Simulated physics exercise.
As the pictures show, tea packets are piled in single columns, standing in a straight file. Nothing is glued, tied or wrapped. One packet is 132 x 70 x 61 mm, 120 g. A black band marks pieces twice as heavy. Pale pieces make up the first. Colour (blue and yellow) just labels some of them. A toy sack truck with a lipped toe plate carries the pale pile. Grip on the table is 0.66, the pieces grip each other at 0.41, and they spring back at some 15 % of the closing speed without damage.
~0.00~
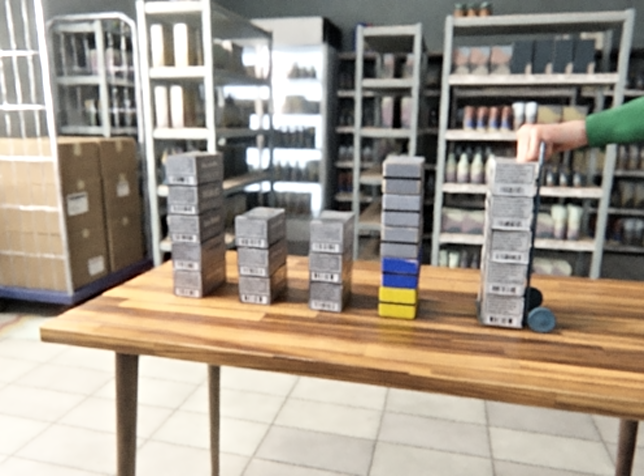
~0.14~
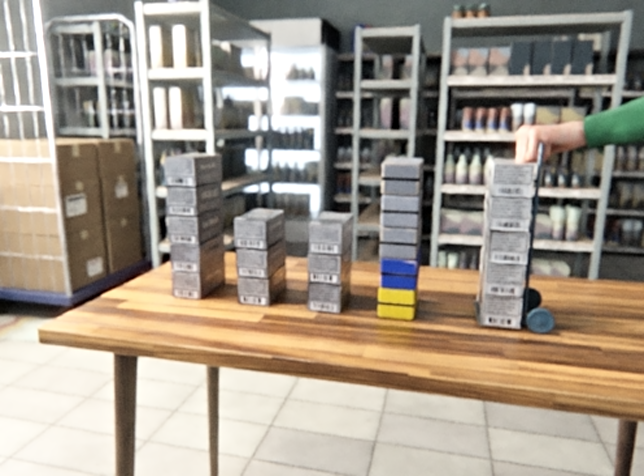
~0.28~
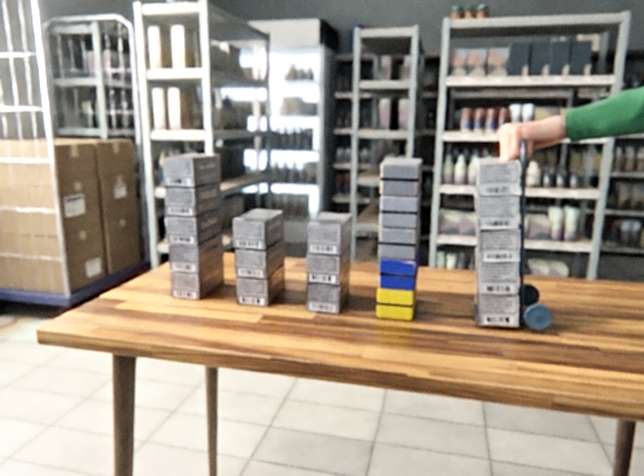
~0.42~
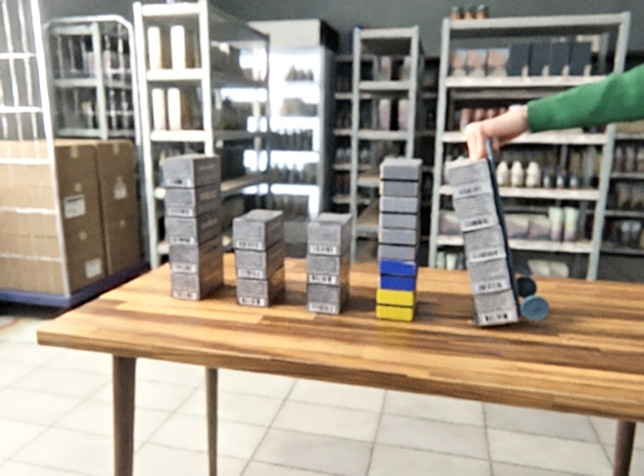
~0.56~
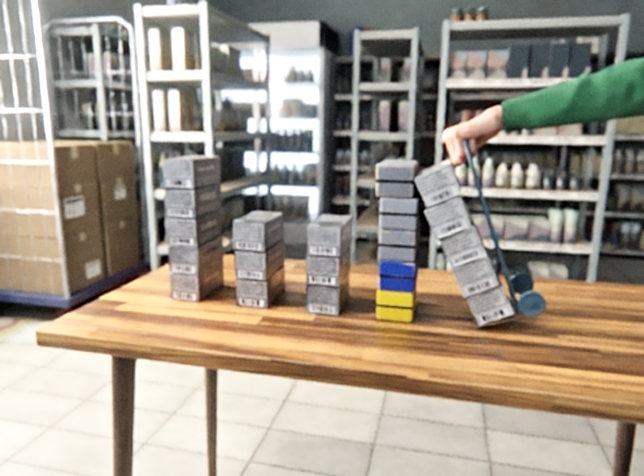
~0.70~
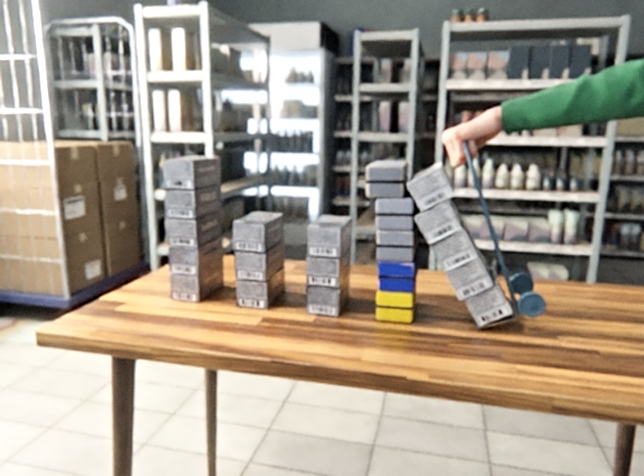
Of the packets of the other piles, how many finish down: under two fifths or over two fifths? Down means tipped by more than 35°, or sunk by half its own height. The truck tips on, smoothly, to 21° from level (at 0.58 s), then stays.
Ending down: Less than two fifths.
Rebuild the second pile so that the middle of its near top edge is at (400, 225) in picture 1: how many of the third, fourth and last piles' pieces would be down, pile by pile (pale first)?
In that case third 0, fourth 0, last 0.
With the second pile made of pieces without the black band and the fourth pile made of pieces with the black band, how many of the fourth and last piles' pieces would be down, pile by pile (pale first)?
Then fourth 2, last 5.
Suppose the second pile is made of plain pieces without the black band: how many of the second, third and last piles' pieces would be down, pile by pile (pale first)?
In that case second 5, third 1, last 5.
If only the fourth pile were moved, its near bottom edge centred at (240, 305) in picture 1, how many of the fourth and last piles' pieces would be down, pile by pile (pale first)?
In that case fourth 0, last 0.
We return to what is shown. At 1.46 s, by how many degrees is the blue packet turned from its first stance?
About 0°.
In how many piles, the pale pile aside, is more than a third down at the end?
0 of them.
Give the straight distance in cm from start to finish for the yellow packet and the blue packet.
Moved: Yellow 0, blue 0.
After 0.82 s, 0 of the pale pile down; none of the 16 other packets down, 2 disturbed.
At rest (1.6 s), 0 of the pale pile down; none of the 16 other packets down, 2 disturbed; blue packet unmoved; yellow packet unmoved. That is 0 per cent. As the last picture would show them, middles, blue packet near (400, 269), yellow packet near (398, 297).
